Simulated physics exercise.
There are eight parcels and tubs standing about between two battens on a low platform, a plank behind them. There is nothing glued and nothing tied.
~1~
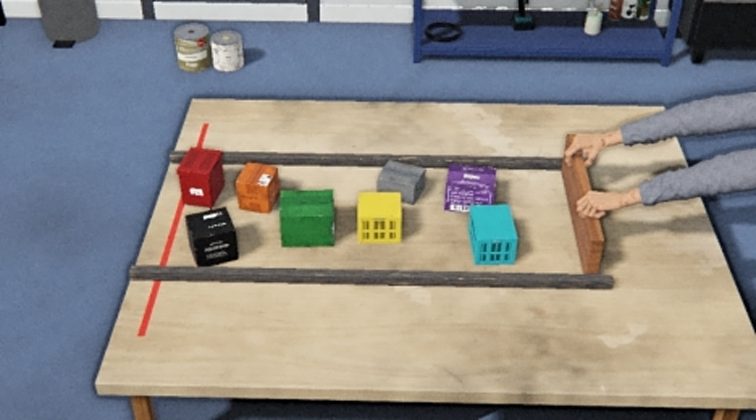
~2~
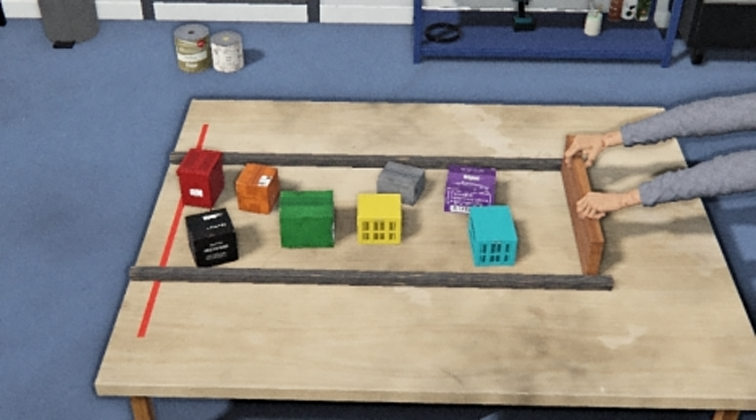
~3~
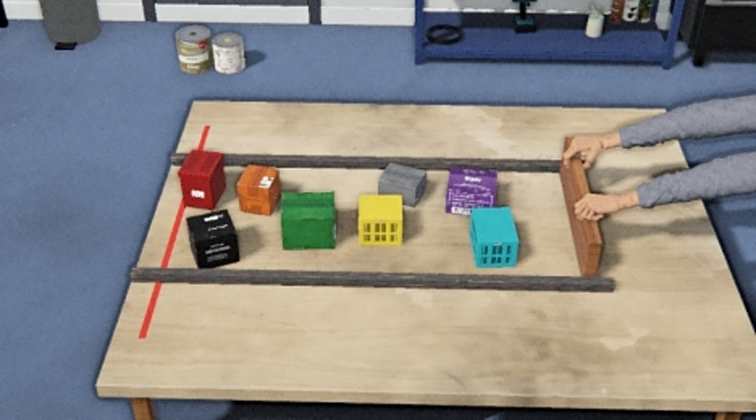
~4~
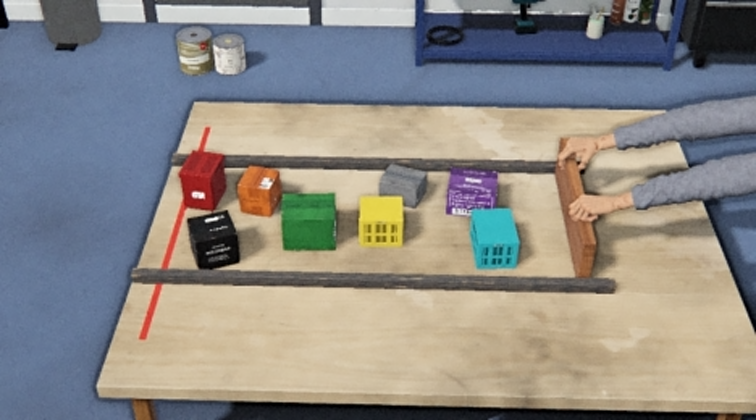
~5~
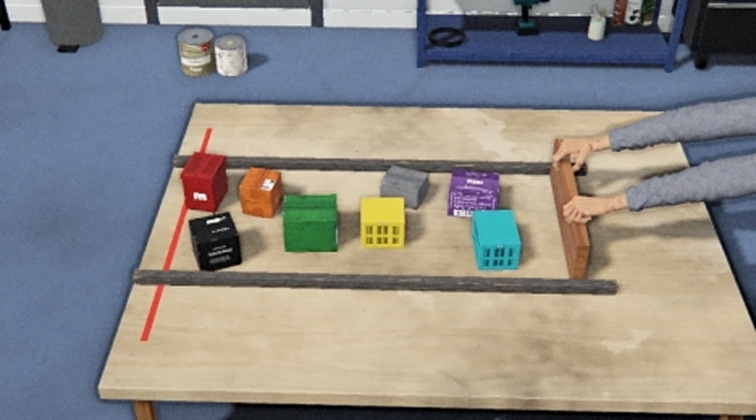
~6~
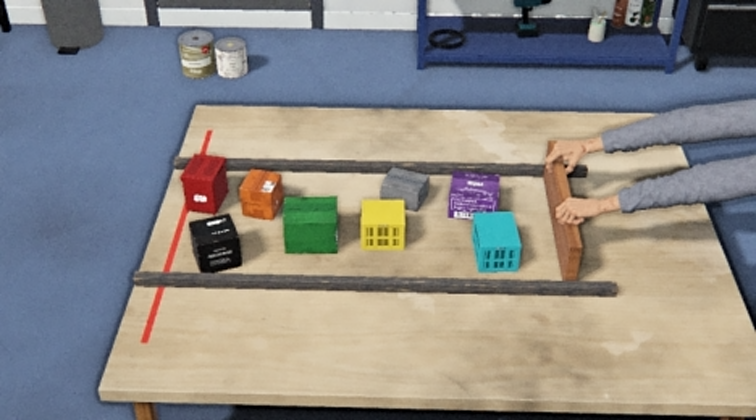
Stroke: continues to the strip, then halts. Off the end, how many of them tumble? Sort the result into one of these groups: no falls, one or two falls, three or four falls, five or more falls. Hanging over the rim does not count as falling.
Five or more falls.
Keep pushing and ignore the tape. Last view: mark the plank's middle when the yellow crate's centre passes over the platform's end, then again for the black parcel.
When the yellow crate crosses, the middle is near (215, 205); when the black parcel crosses, near (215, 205).
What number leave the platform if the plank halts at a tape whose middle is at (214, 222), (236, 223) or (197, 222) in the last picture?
The counts come to 4, then 3, then 6.
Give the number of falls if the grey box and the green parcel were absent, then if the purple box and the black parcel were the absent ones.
The count is 4 in one try and 4 in the other, in that order.
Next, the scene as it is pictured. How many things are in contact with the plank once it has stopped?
That would be 2 of them.
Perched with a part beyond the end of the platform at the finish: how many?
2, I think.
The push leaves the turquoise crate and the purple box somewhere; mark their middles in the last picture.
The first near (153, 234), the second near (163, 191).
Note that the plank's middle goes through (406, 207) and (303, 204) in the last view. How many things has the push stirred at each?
5 by the first point, 8 by the second.
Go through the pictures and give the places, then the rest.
Red tote (202, 179); black parcel (212, 238); orange parcel (258, 188); plank (581, 203); tape (178, 215), in the first picture.
Black parcel (212, 238); yellow crate (379, 219), in the second picture.
Orange parcel (260, 190); purple box (472, 192), in the third picture.
Red tote (204, 182); grey box (403, 186), in the fourth picture.
Black parcel (215, 242); turquoise crate (495, 240), in the fifth picture.
Red tote (206, 185); black parcel (216, 244); orange parcel (262, 195); plank (561, 210); tape (182, 221), in the sixth picture.
Soon after, none off yet; red tote at rest near (206, 185); black parcel at rest near (216, 244); orange parcel at rest near (262, 195).
After that, none off yet; red tote at rest near (206, 185); black parcel displaced a little near (194, 246); orange parcel displaced a little near (243, 196).
And then, one off so far; red tote off the edge near (140, 269); black parcel displaced about its own width near (177, 248); orange parcel displaced well along near (150, 192).
In the end, the number that fall off is five or more; gone, grey box, yellow crate, green parcel, orange parcel, black parcel and red tote.
